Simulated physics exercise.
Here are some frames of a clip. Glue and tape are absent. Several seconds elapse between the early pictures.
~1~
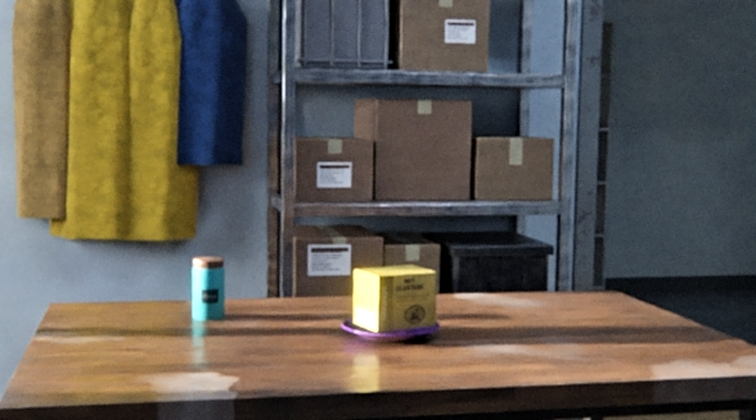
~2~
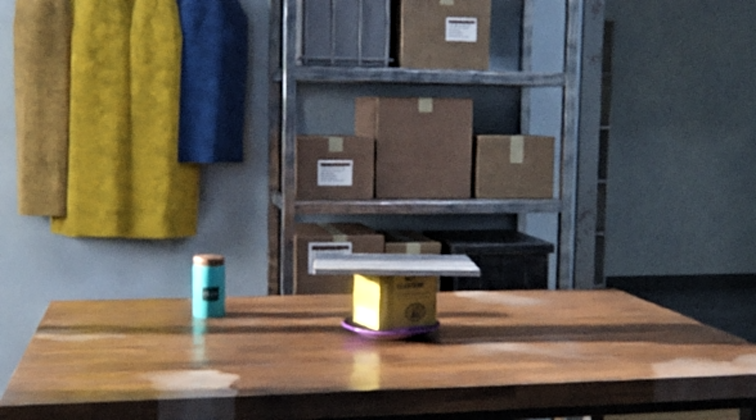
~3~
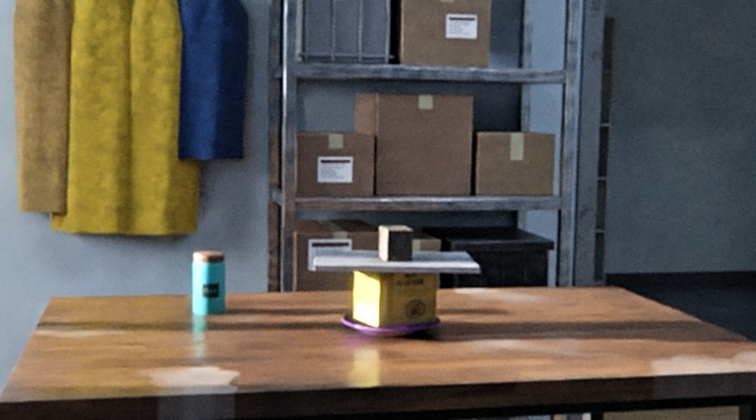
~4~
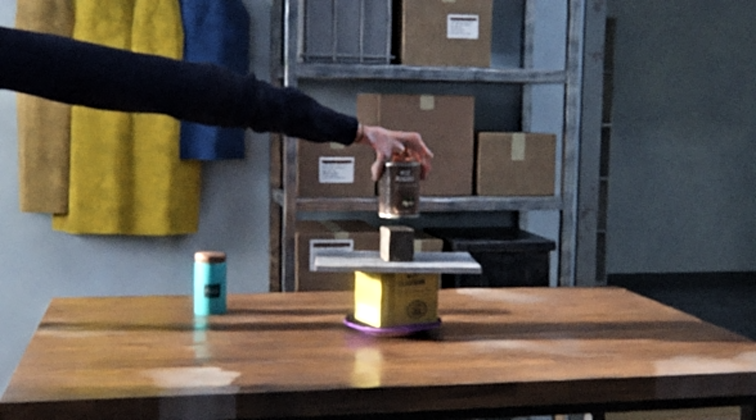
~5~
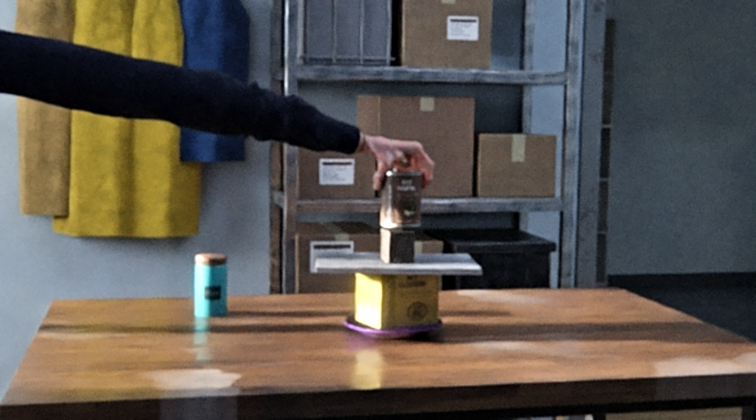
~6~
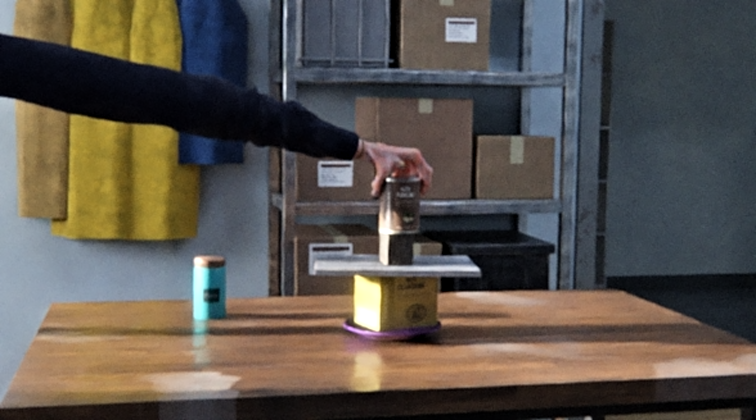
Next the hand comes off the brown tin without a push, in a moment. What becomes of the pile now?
The pile will stay secure.
Then, 0.30 s past the last view, nothing moves.
Then, 0.90 s past the last view, brown tin resting near (400, 205).
Finally, all 6 still in place. Final places as the last picture's camera would see them, brown tin near (400, 205). The pile stays up.
